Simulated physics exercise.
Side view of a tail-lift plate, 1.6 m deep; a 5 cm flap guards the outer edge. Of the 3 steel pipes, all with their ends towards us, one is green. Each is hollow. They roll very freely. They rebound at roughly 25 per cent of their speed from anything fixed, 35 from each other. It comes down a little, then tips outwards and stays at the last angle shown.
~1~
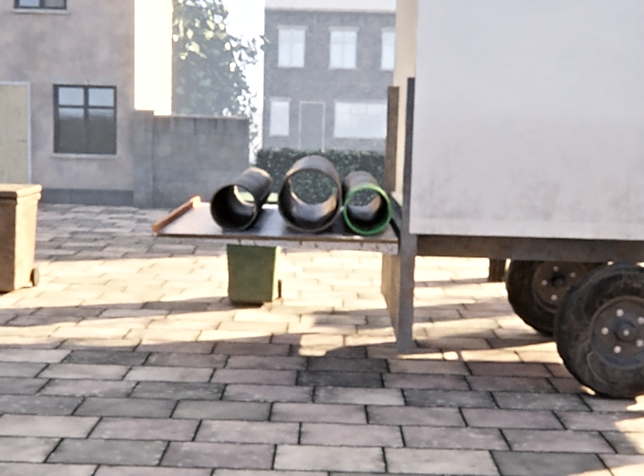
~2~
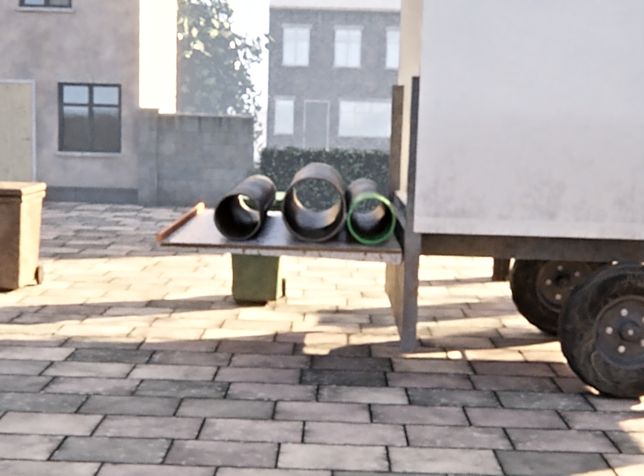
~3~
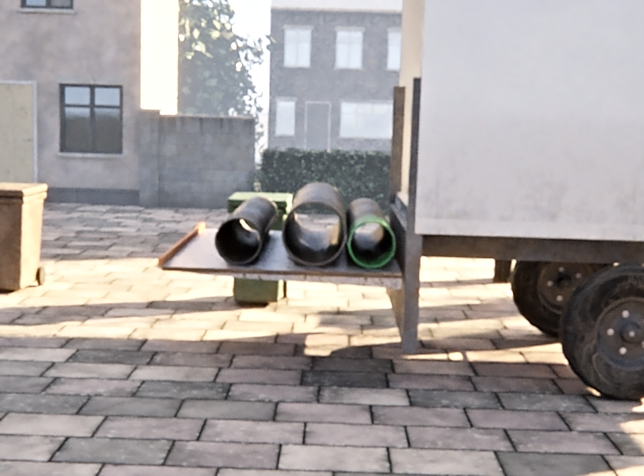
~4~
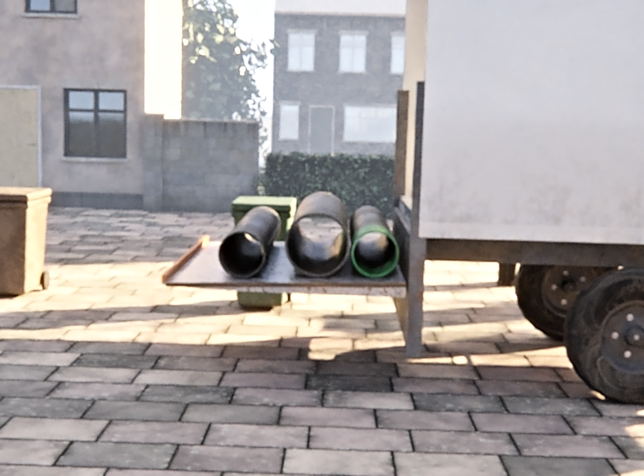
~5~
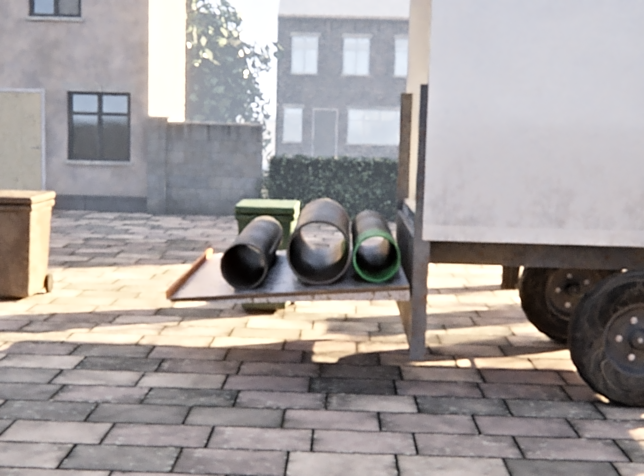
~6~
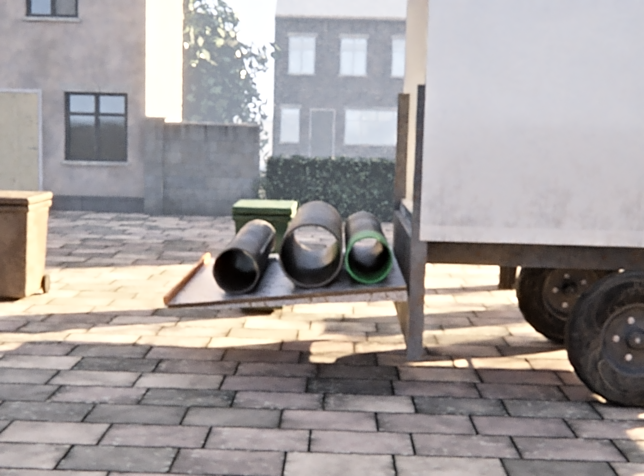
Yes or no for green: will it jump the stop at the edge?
The green one remains on the lift.
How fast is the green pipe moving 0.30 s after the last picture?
Roughly 0.3 m/s.
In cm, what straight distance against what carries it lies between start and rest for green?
About: Green 60.
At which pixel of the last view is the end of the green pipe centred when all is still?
At about (290, 266).
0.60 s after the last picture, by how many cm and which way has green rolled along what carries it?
Green 25 left.
Then, 0.3 s after the last picture, green is on the plate, 125 cm from the stop, rolling left; 0 over the stop so far.
Then, 0.6 s after the last picture, green is on the plate, 115 cm from the stop, rolling left; 0 over the stop so far.
Then, 1.0 s after the last picture, green is on the plate, 90 cm from the stop, rolling left; 0 over the stop so far.
At rest (1.4 s after the last picture), green is on the plate, 80 cm from the stop; 0 over the stop so far.
